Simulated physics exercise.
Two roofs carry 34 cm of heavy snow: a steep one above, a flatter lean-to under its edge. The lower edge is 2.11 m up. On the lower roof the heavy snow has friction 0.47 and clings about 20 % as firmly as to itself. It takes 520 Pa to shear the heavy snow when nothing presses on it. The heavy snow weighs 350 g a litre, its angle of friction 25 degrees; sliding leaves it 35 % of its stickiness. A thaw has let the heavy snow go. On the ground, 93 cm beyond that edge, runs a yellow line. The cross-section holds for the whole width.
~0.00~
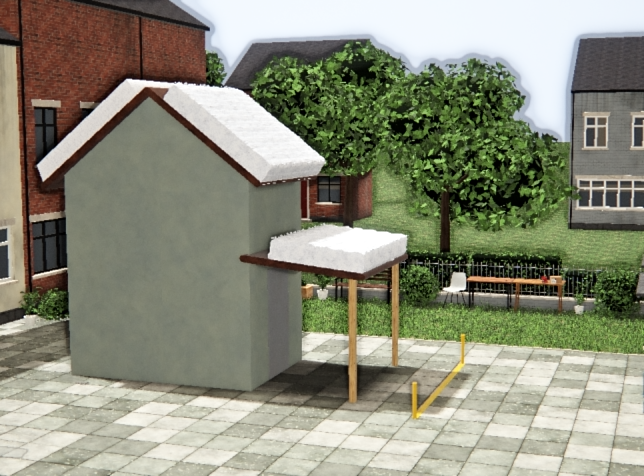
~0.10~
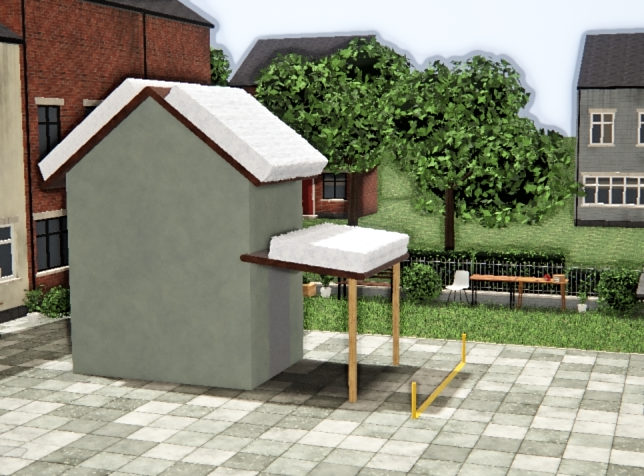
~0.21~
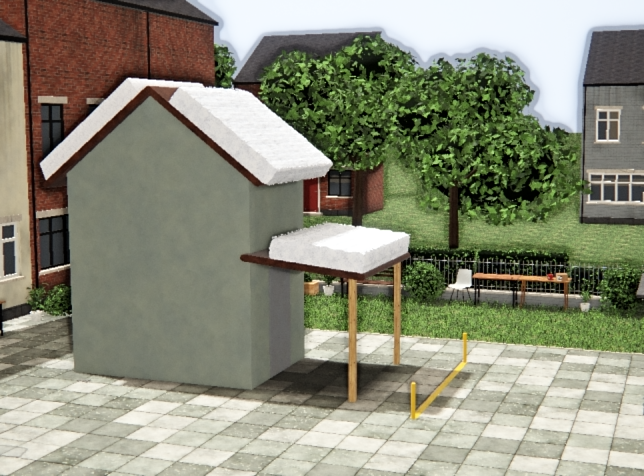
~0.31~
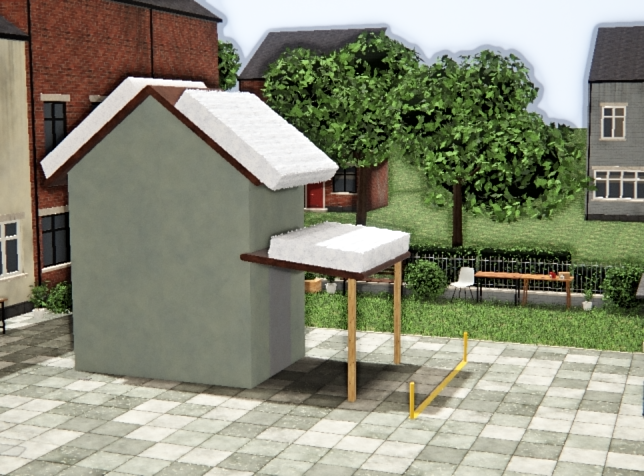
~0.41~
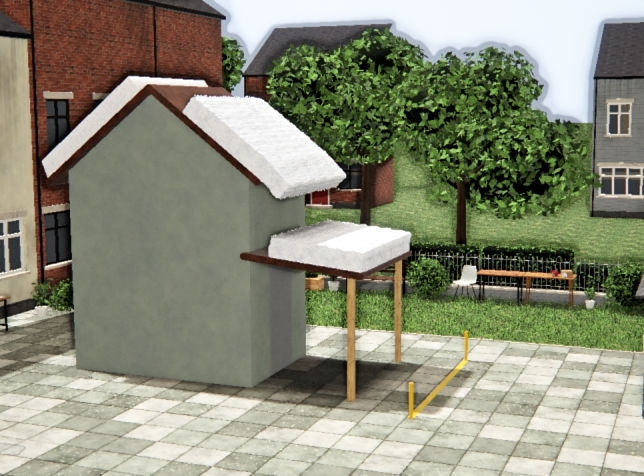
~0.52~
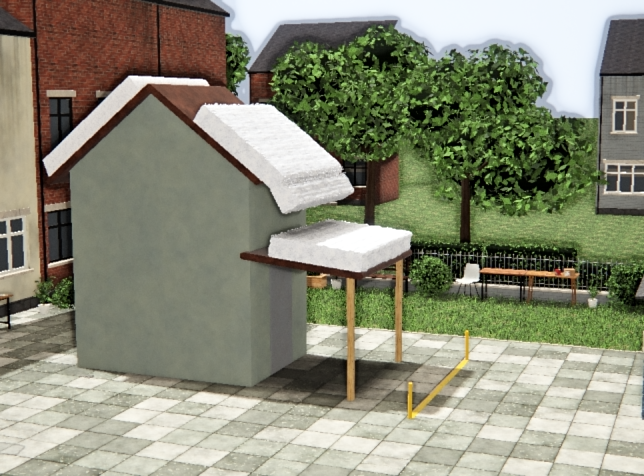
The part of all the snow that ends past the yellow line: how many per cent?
Expect roughly 43 %.
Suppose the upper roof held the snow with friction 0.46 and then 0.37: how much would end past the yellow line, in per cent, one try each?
In turn about 20 %, 25 %.
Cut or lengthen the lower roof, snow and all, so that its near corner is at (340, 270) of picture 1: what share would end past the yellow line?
It would be near 50 %.
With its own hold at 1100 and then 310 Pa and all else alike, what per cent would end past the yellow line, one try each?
In that order: 25 %, 45 %.
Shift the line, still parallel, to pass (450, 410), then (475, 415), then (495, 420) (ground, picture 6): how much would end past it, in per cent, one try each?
In turn about 30 %, 20 %, 18 %.
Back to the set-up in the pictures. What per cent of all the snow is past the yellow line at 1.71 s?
Some 35 per cent.
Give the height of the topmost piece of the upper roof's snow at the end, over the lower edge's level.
Roughly 0.6 m.
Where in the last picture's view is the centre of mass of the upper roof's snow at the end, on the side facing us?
At about (428, 355).
After 1.06 s, none is below the lower edge and 0 % is past the line.
After 1.71 s, 46 % is below the lower edge and 33 % is past the line.
After 2.35 s, 56 % is below the lower edge and 43 % is past the line.
After 3.00 s, 56 % is below the lower edge and 43 % is past the line.
After 3.10 s, 56 % is below the lower edge and 43 % is past the line.
